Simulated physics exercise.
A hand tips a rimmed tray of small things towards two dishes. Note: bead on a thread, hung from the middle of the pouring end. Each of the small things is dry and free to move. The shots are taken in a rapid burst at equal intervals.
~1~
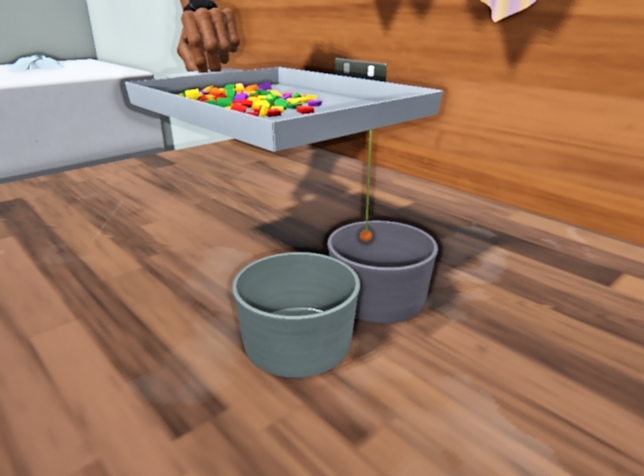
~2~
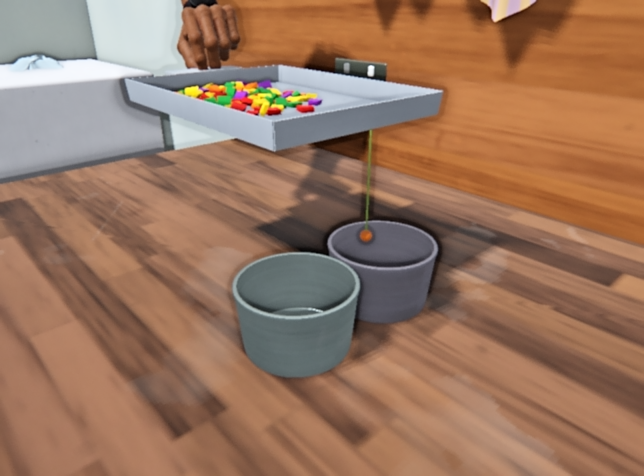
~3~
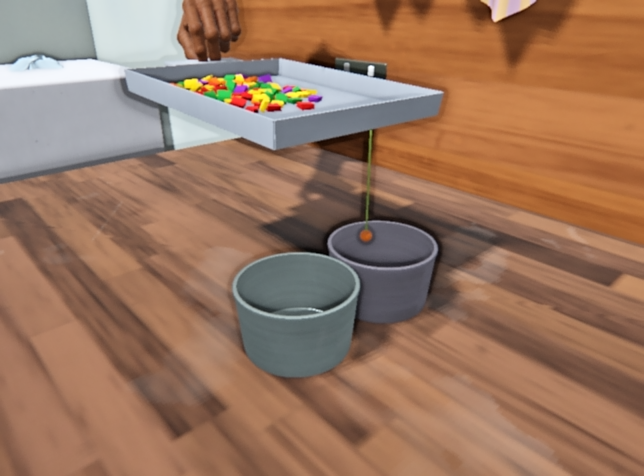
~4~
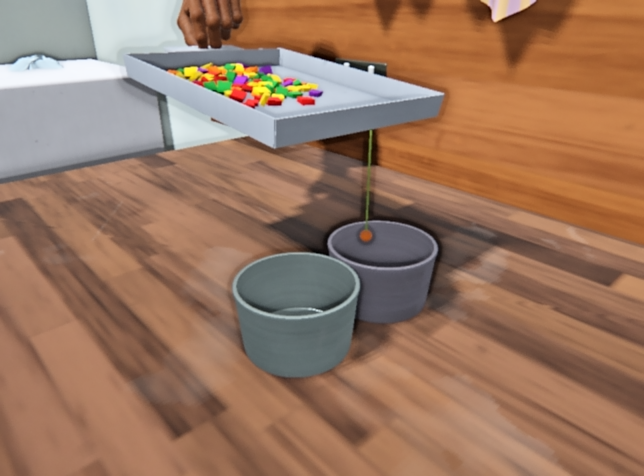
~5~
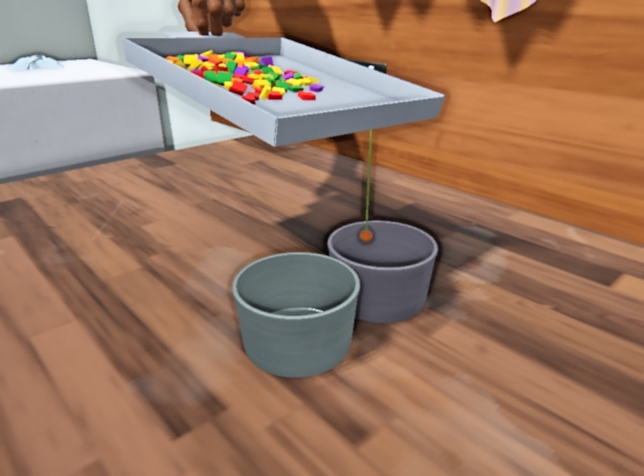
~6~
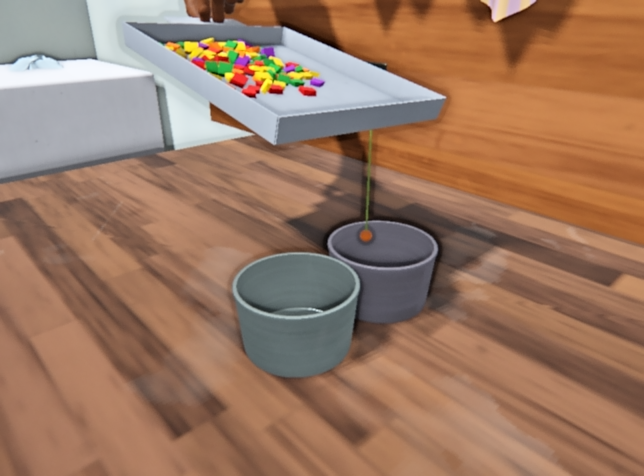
A hand slowly raising the far end of a grey tray of colourful mosaic tiles above two dishes on a wooden floor.
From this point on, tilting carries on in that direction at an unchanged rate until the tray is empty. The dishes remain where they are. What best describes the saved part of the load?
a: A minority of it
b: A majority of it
Answer: A.
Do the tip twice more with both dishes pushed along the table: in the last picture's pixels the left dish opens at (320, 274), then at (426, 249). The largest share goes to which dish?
First try, the dish to the right; second try, the dish to the left.
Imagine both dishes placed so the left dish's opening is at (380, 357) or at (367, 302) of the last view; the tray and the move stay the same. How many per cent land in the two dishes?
Close to 10 in a hundred first, close to 70 in a hundred second.
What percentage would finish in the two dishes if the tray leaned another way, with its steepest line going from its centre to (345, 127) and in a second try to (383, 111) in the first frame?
Respectively close to 30 and 40 in a hundred.
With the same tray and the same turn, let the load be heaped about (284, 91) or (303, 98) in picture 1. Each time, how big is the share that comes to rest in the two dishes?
First try 20 %, second try 30 %.
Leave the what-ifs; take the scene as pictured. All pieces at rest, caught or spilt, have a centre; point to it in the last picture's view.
Centre at rest: Close to (435, 311).
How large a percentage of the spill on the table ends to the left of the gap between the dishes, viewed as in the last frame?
Roughly 0 in a hundred.
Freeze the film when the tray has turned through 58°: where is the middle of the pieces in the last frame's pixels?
The centre of the load shows up near (385, 102) in the last view.
Shortly afterwards, tray tipped steeply; all but a few on the tray; only a few in the right dish; only a few outside both; only a few in the air.
Next, tray tipped right over; the bulk on the tray; only a few in the right dish; a little outside both.
Some moments later, tray tipped past a quarter turn; near a quarter in the right dish; the bulk outside both.
In the end, tray tipped past a quarter turn; none at all in the left dish; near a quarter in the right dish; the bulk outside both.
